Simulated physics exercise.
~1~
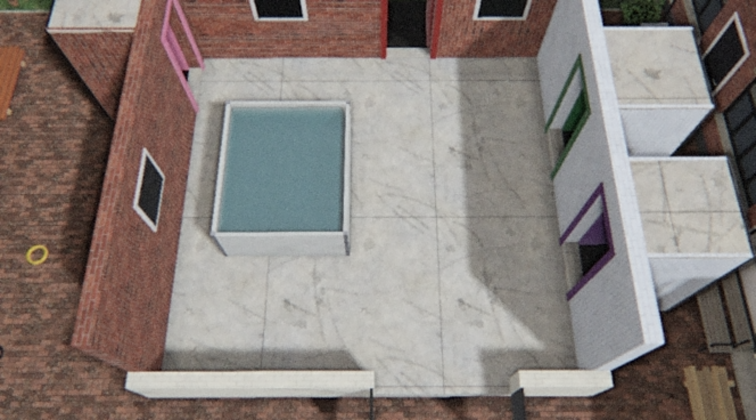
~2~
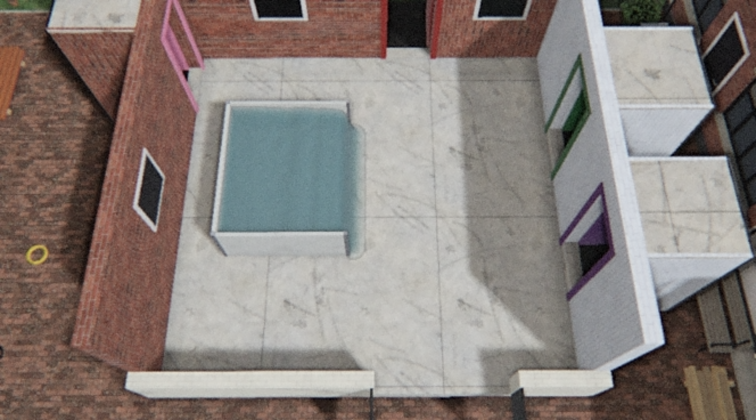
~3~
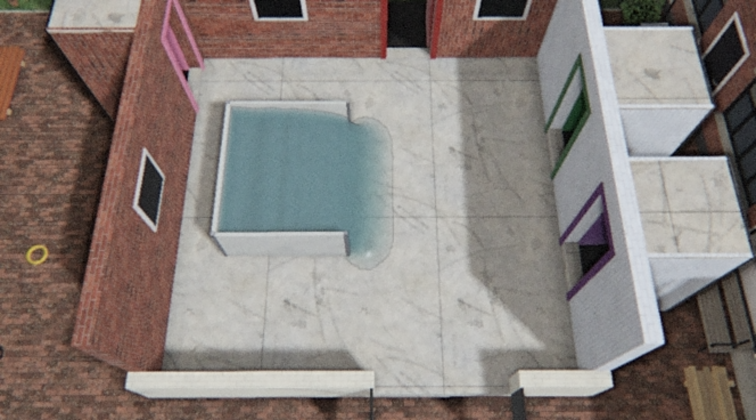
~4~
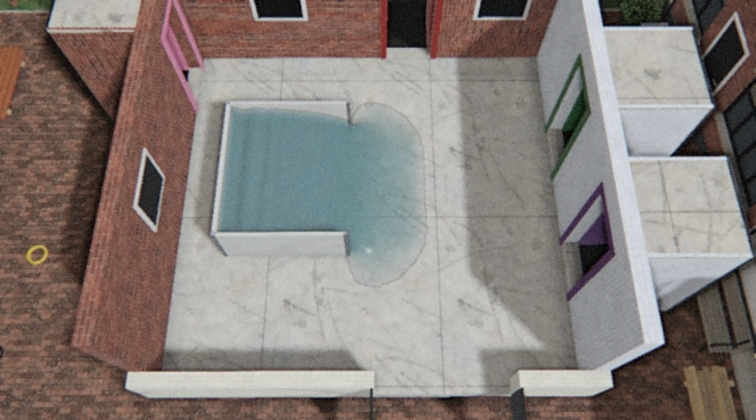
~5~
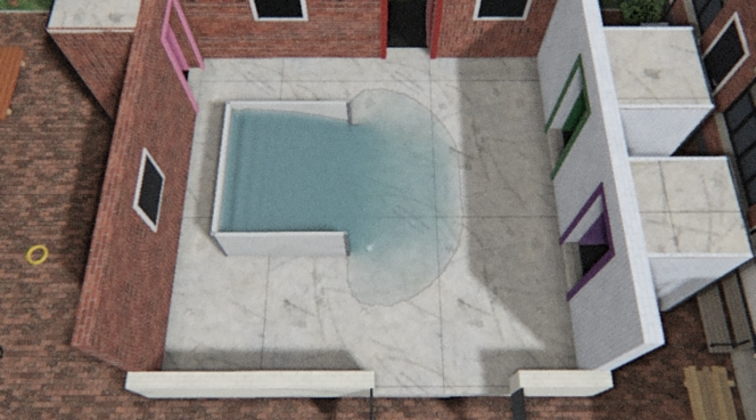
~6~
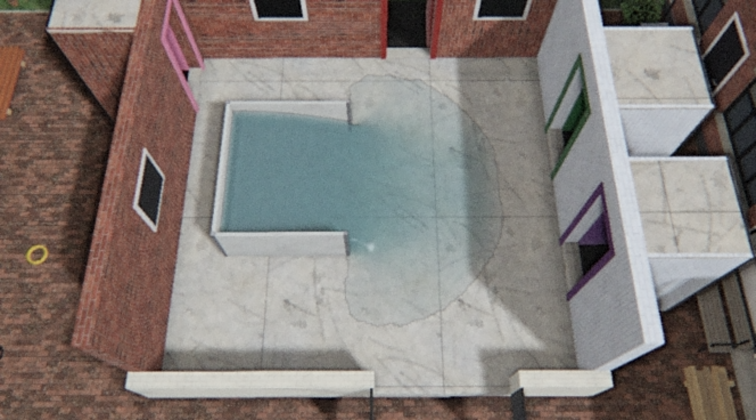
In a walled back court, a tank's right side opens and water spreads rightward.
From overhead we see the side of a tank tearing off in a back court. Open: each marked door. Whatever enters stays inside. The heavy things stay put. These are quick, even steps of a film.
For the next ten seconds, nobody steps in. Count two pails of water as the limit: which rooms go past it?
At the end, the red door is going to allow over two buckets; the green door is going to allow over two buckets; the pink door is going to allow over two buckets; the purple door is going to allow over two buckets.
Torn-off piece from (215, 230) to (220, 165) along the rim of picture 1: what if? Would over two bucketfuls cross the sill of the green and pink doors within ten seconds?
Put simply, the green door falls below the limit; the pink door overflows.
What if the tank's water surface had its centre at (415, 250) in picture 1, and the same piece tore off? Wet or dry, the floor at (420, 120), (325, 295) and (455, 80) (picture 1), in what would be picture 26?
Soaked, parched, soaked.
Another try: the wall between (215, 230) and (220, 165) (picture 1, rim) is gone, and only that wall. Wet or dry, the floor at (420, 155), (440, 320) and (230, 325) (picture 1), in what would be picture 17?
Point by point: Untouched, untouched and swamped.
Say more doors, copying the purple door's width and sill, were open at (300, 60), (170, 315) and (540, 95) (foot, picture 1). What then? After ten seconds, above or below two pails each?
Door by door: Ends up below, ends up below, ends up above.
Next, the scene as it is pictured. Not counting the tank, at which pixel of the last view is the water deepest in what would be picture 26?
I would point to (557, 378).
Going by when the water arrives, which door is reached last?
I'd go with the pink one.
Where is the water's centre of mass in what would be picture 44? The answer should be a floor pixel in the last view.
Roughly (407, 208).
A moment on, water covers 55 % of the floor; the red door wet at the sill, nothing in, the green door over two buckets in, the pink door not reached, the purple door under two buckets in.
Next, water covers 55 % of the floor; the red door under two buckets in, the green door far over two buckets in, the pink door not reached, the purple door over two buckets in.
Then, water covers 55 % of the floor; the red door under two buckets in, the green door far over two buckets in, the pink door not reached, the purple door far over two buckets in.
Later, water covers 90 % of the floor; the red door over two buckets in, the green door far over two buckets in, the pink door wet at the sill, nothing in, the purple door far over two buckets in.
In the end, water covers 95 % of the floor; the red door over two buckets in, the green door far over two buckets in, the pink door over two buckets in, the purple door far over two buckets in.
